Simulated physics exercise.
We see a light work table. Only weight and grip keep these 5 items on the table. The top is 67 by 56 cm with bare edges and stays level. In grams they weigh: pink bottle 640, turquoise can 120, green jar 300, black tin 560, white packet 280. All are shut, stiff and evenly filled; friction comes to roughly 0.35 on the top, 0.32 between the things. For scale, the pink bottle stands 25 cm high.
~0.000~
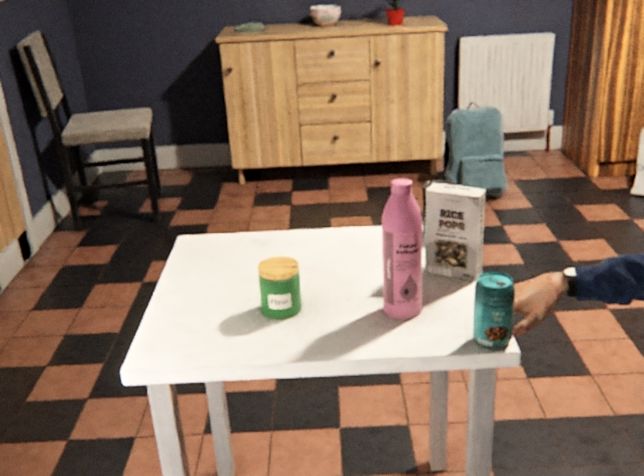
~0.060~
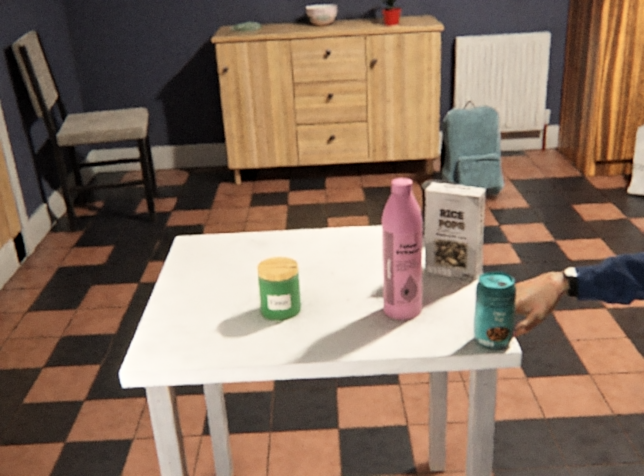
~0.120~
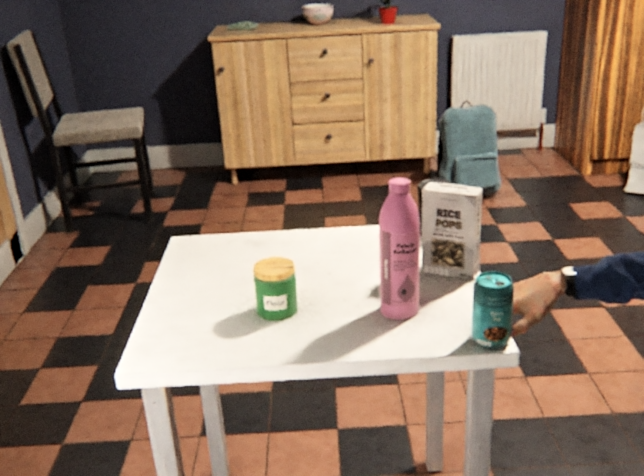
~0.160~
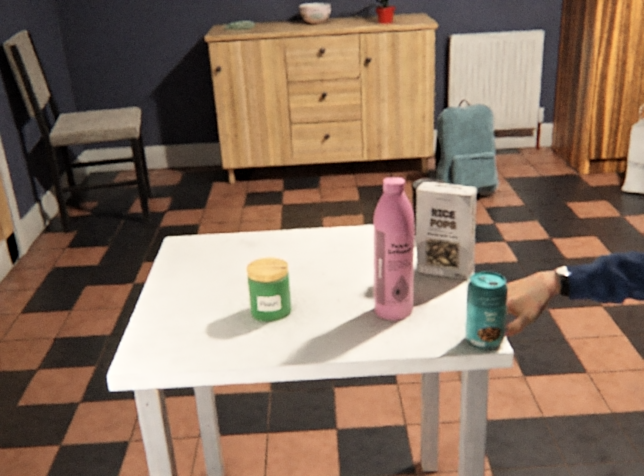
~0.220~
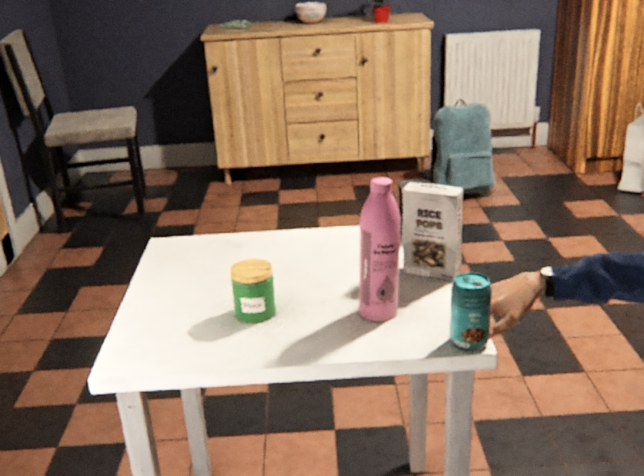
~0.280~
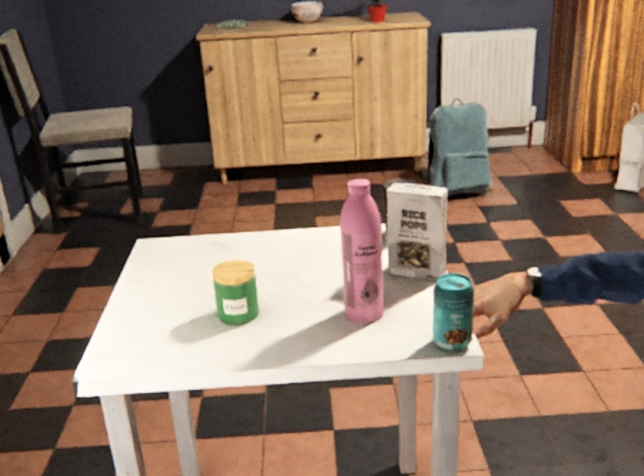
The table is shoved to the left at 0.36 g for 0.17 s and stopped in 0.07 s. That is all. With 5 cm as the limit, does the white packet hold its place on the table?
The white packet holds its spot.
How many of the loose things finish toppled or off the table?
In all, 1.
After 0.38 s, table along by 7 cm; white packet moved 2 cm near (406, 233); pink bottle 16° off upright; green jar moved 3 cm.
After 0.68 s, table along by 7 cm; white packet moved 2 cm near (405, 233); pink bottle 66° off upright; green jar moved 4 cm.
After 1.28 s, table along by 7 cm; white packet moved 2 cm near (405, 233); pink bottle on its side; green jar moved 4 cm.
In the end (2.9 s), toppled on the table, pink bottle; the other 4 under 5 cm from the start. In the last view, white packet near (405, 233).
